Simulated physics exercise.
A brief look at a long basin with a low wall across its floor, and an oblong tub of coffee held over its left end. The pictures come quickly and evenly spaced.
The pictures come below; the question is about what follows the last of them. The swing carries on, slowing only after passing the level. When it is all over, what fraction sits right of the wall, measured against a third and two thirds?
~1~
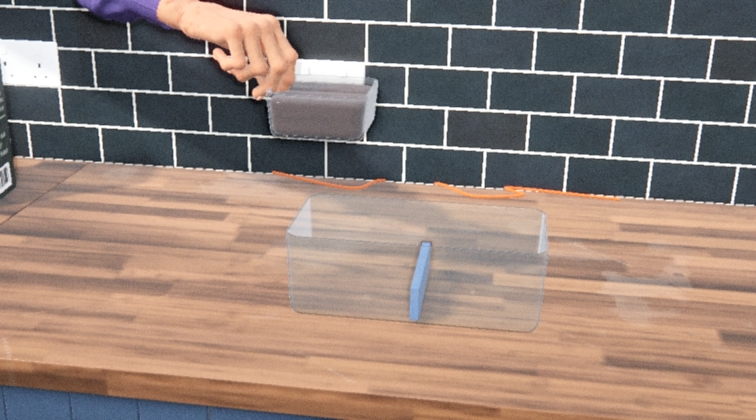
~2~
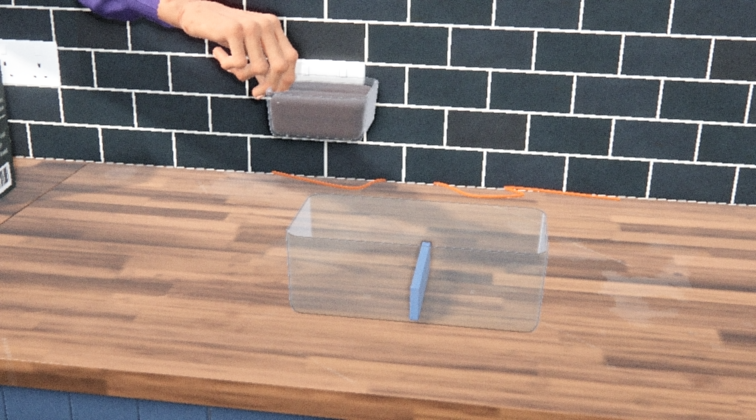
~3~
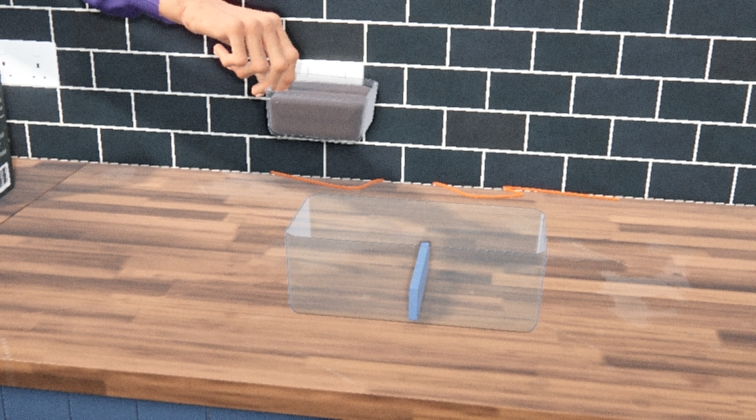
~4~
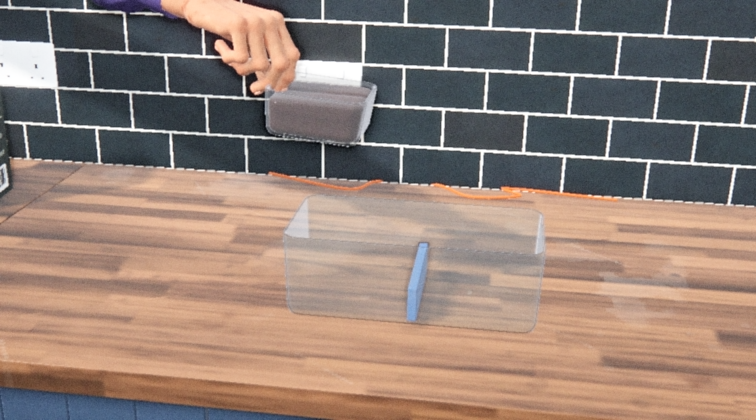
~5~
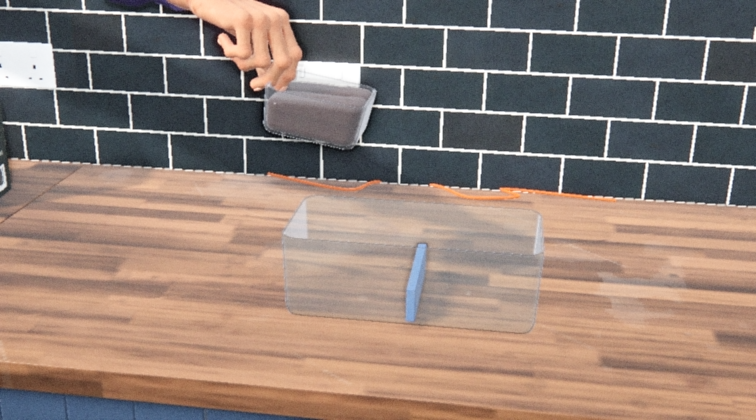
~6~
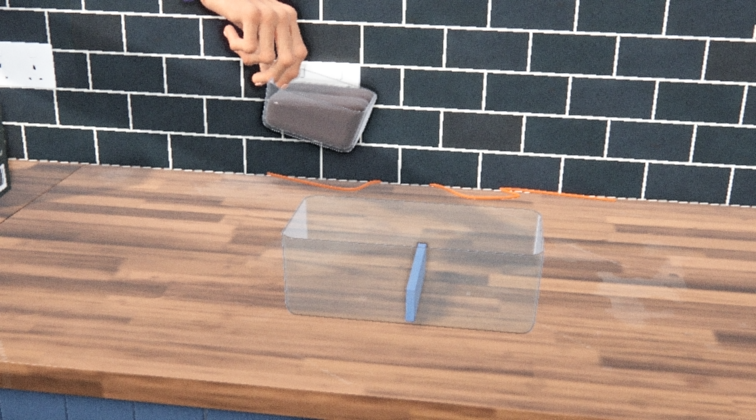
It finishes at between a third and two thirds.
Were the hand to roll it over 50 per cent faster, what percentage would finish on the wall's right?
I'd say close to 45 %.
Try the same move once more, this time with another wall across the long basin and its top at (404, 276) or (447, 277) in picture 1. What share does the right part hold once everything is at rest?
The first placement gives around 70 percent, the second 10 percent.
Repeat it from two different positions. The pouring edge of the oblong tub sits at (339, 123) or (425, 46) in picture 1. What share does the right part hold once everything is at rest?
Roughly 0 percent on the first try and 85 percent on the second.
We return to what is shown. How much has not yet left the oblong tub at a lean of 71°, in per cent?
It works out to close to 30 percent.
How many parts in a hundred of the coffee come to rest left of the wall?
Something like 45 per cent, roughly.
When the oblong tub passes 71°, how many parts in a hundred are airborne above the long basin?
40 per cent.
A moment on, the oblong tub is tipped part way and 29 per cent is still to pour, 8 is left of the wall and 21 right of it.
Next, the oblong tub is tipped right over and 4 per cent is still to pour, 36 is left of the wall and 53 right of it.
Then the oblong tub is tipped right over and 0 per cent is still to pour, 45 is left of the wall and 54 right of it.
Later the oblong tub is tipped right over and 0 per cent is still to pour, 45 is left of the wall and 54 right of it.
Finally, 45 per cent lies left of the wall, 54 right of it and 1 outside.
